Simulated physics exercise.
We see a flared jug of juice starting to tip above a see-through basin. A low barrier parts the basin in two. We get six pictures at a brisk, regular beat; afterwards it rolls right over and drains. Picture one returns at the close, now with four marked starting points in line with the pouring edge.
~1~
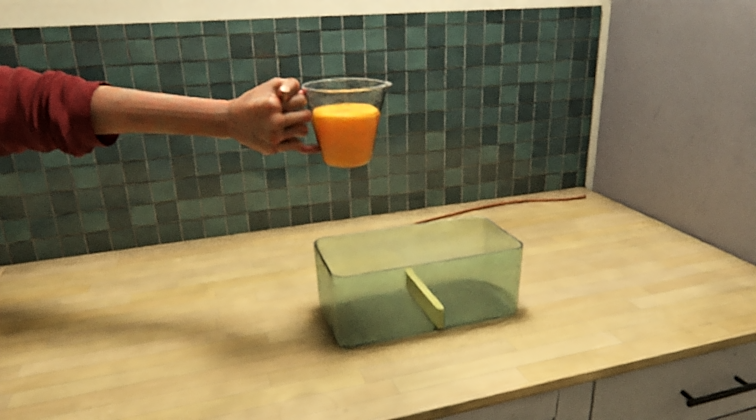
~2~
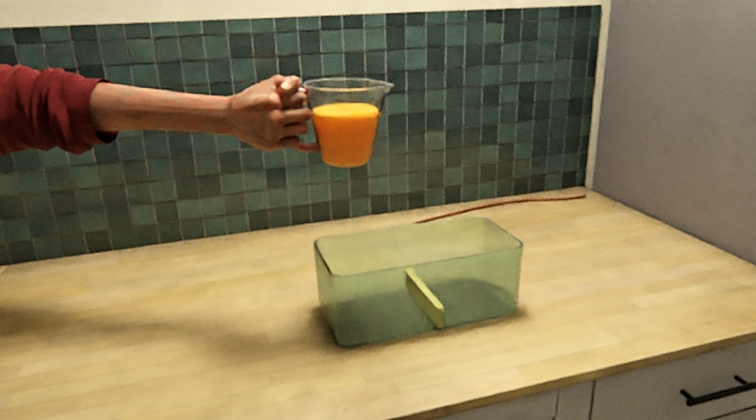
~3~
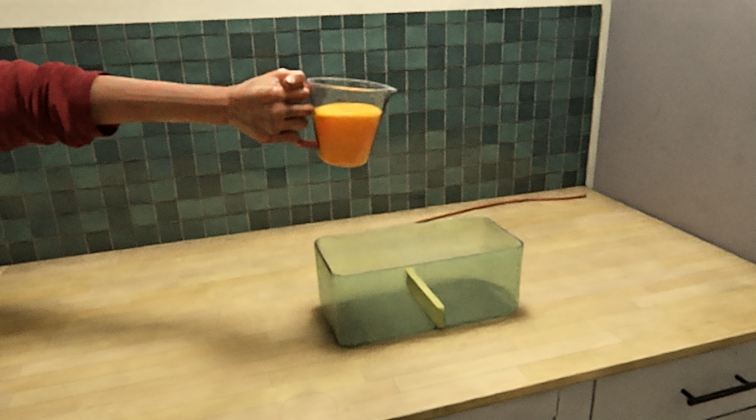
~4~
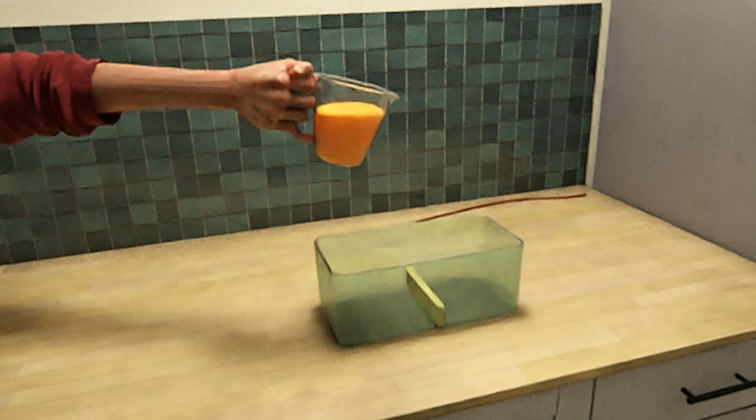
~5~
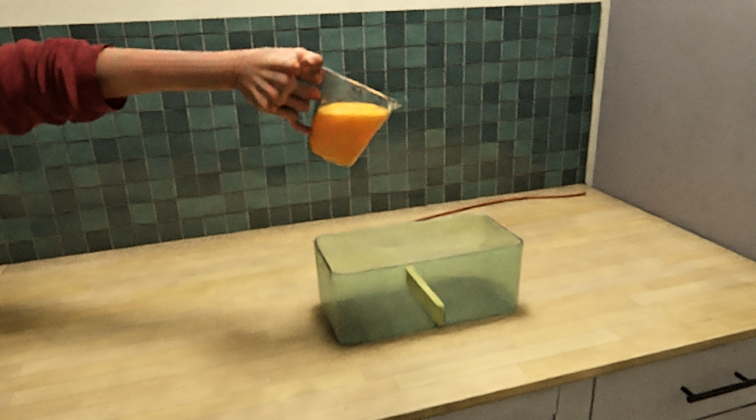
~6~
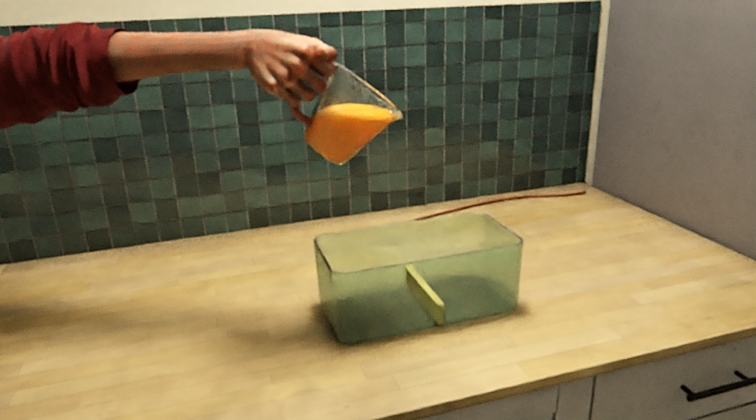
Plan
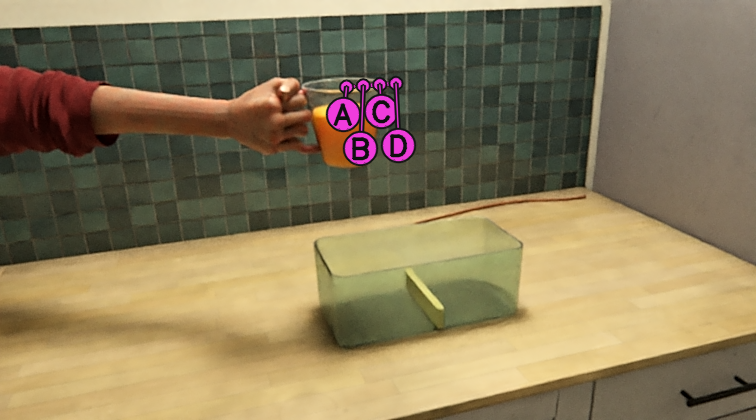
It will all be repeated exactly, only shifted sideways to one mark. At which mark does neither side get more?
Go for C.
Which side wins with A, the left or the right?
The left one.
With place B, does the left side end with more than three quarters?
Yes.
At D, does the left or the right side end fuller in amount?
The right one.
On the marked copy, A at (346, 87); B at (363, 85); C at (379, 84); D at (395, 83).
If A is chosen, about 84 % ends left of the wall and 10 % right of it; 7 % is lost outside.
If B is chosen, about 85 % ends left of the wall and 8 % right of it; 7 % is lost outside.
If C is chosen, about 43 % ends left of the wall and 54 % right of it; 3 % is lost outside.
If D is chosen, about 9 % ends left of the wall and 86 % right of it; 4 % is lost outside.
